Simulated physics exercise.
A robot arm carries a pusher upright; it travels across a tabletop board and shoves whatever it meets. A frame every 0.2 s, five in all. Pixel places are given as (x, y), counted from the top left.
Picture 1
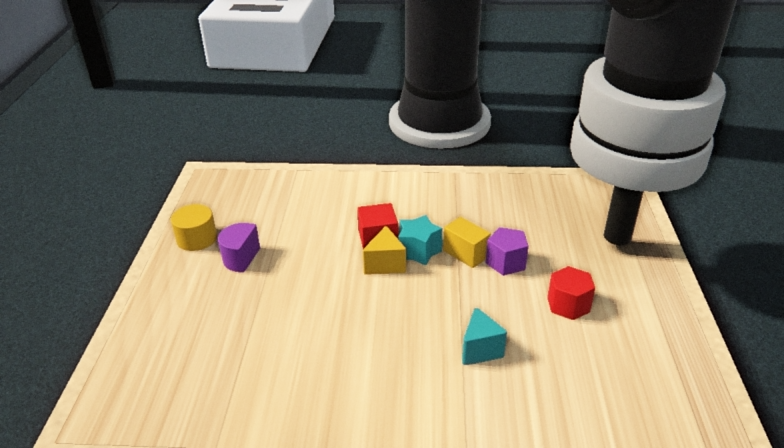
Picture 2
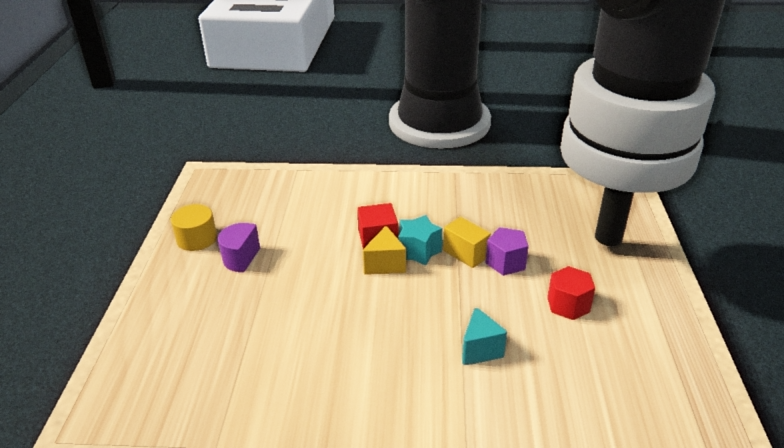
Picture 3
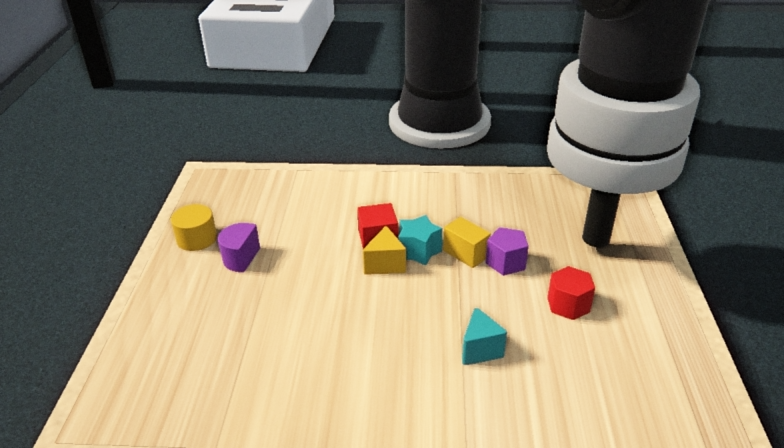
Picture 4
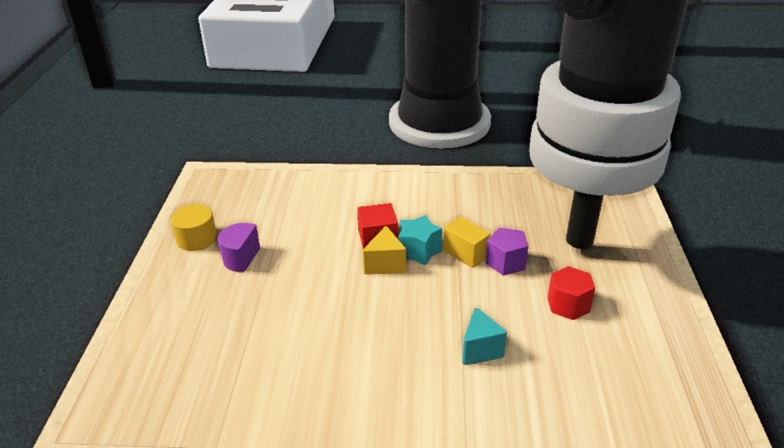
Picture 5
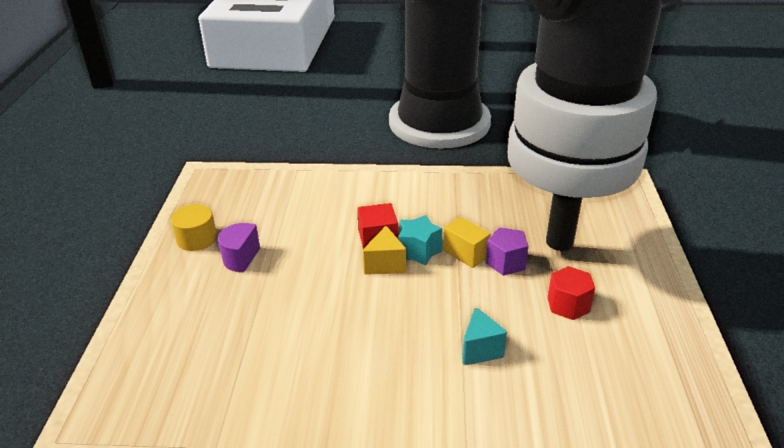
On a wooden board, a robot arm's black pusher slides left while the coloured blocks stay still.
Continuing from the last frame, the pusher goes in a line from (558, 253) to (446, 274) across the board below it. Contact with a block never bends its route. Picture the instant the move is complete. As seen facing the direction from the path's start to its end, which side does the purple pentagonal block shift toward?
It shifts leftward.
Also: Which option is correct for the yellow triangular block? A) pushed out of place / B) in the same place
B: In the same place.
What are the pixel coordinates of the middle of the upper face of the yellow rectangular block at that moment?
At pixel (436, 233).
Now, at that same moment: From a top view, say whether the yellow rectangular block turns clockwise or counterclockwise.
Rotation: Clockwise.
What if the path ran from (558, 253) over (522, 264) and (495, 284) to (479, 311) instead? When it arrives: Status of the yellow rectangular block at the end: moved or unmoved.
At the end, its place is different.
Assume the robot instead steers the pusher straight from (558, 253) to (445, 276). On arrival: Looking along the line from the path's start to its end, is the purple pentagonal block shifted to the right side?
Final answer: No.
On the path given first. One third of the way, pusher (523, 250); yellow rectangular block (458, 229), turned 20° clockwise; purple pentagonal block (495, 243).
Two thirds of the way, pusher (483, 257); turquoise star block (415, 226); yellow rectangular block (448, 235), turned 95° clockwise; purple pentagonal block (462, 257), turned 40° anticlockwise.
At the end, pusher (446, 264); red square (370, 212); yellow triangular block not moved; turquoise star block (406, 222), turned 15° clockwise; yellow rectangular block (436, 233), turned 105° clockwise; purple pentagonal block (433, 269), turned 75° anticlockwise.
